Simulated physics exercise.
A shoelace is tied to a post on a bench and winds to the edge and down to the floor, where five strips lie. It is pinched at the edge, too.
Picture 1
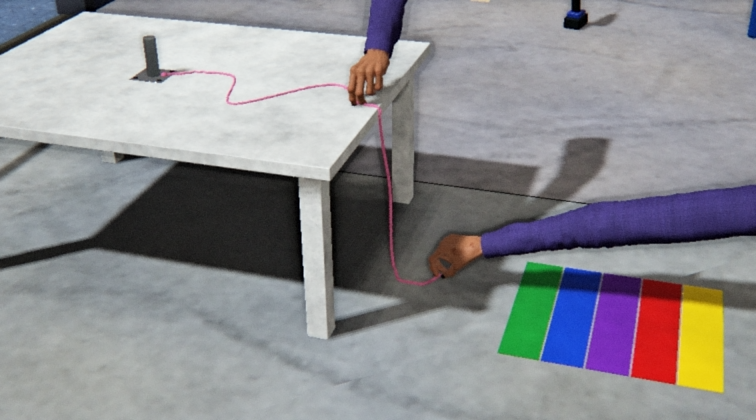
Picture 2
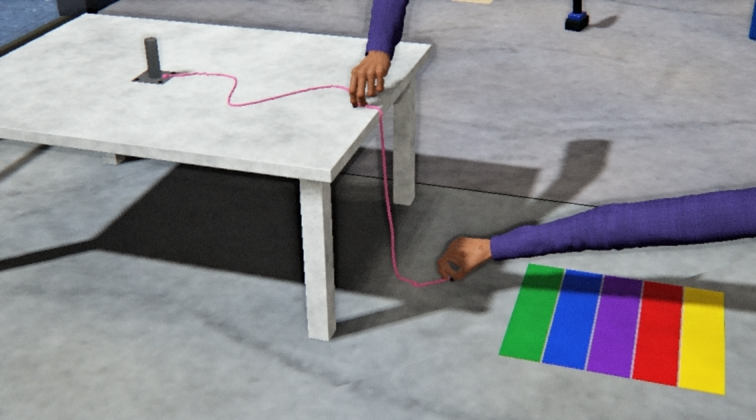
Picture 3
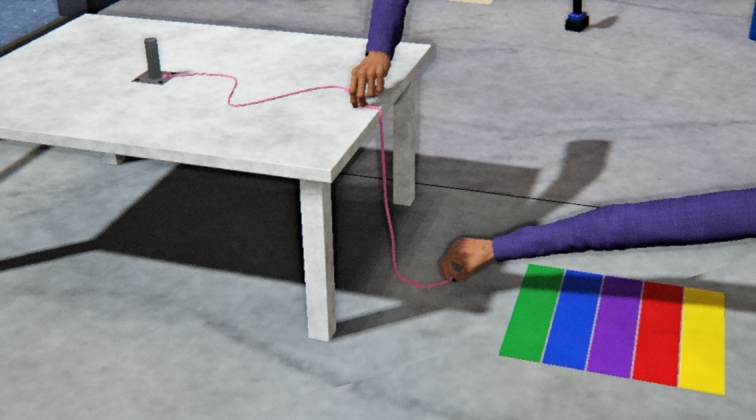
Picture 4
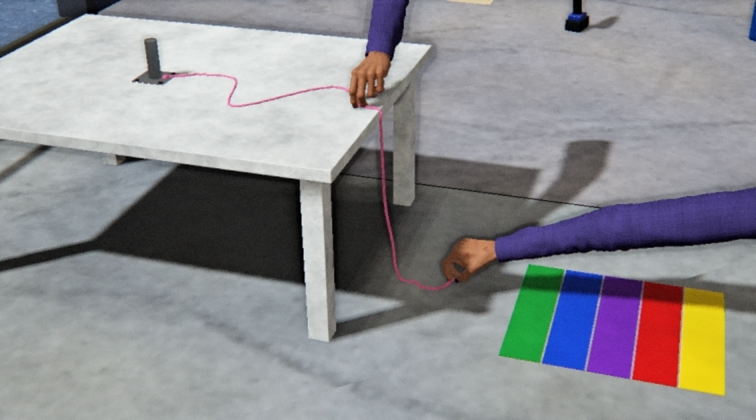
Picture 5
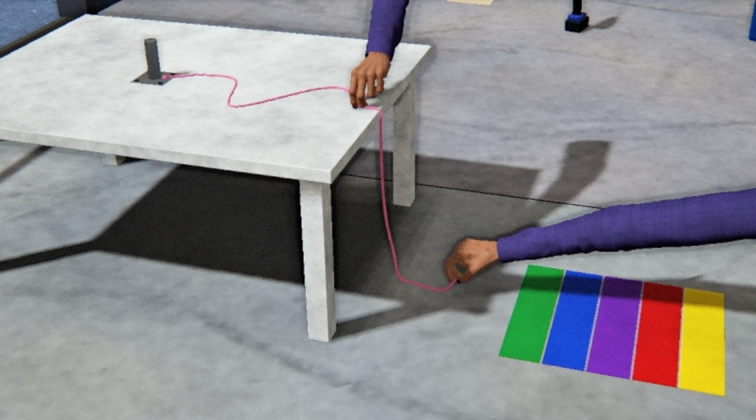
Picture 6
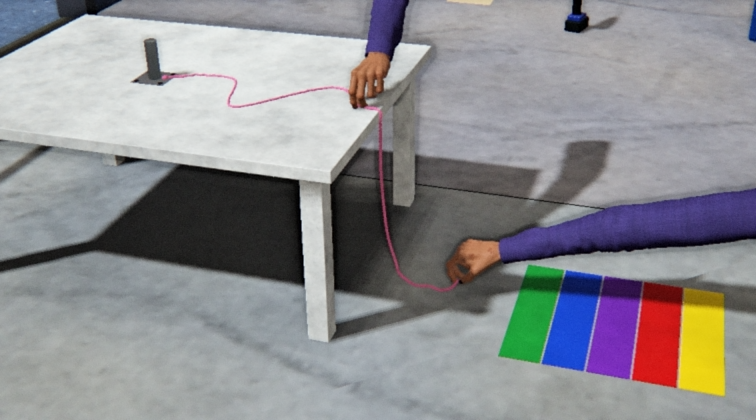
On a pale bench, a pink shoelace wound from a post to the edge, where one hand pinched it, while another hand near the floor drew its lower end very slightly right beside five coloured strips.
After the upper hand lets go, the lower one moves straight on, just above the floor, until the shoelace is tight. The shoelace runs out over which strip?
The yellow one.
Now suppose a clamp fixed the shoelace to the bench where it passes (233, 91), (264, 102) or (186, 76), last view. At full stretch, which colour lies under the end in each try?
Red; purple; yellow.
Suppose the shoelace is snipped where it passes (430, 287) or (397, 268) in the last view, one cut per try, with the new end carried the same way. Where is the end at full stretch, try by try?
Around (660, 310) for the first cut and around (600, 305) for the second.
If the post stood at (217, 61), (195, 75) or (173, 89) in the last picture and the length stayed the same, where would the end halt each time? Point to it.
About (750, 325), (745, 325) and (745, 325).
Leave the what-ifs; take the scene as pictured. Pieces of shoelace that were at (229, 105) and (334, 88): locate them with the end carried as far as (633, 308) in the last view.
First mark (295, 99), second mark (388, 138).
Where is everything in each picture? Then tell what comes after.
End (440, 274); green (524, 338); blue (566, 345); purple (610, 353); red (655, 360); yellow (701, 368), in the first frame.
End (449, 277); shoelace through (205, 73) (229, 98) (300, 92) (357, 104) (385, 181) (394, 261), in the second frame.
End (451, 278), in the third frame.
End (453, 279); shoelace through (205, 74) (229, 99) (301, 92) (357, 105) (384, 181) (395, 262), in the fourth frame.
End (456, 279), in the fifth frame.
End (458, 280); shoelace through (205, 75) (229, 99) (300, 93) (356, 106) (381, 182) (396, 263), in the sixth frame.
Soon after, end near (633, 308); over purple.
After that, end near (678, 315); over red.
At the stop, end near (706, 319); over yellow. It halts on the yellow strip.
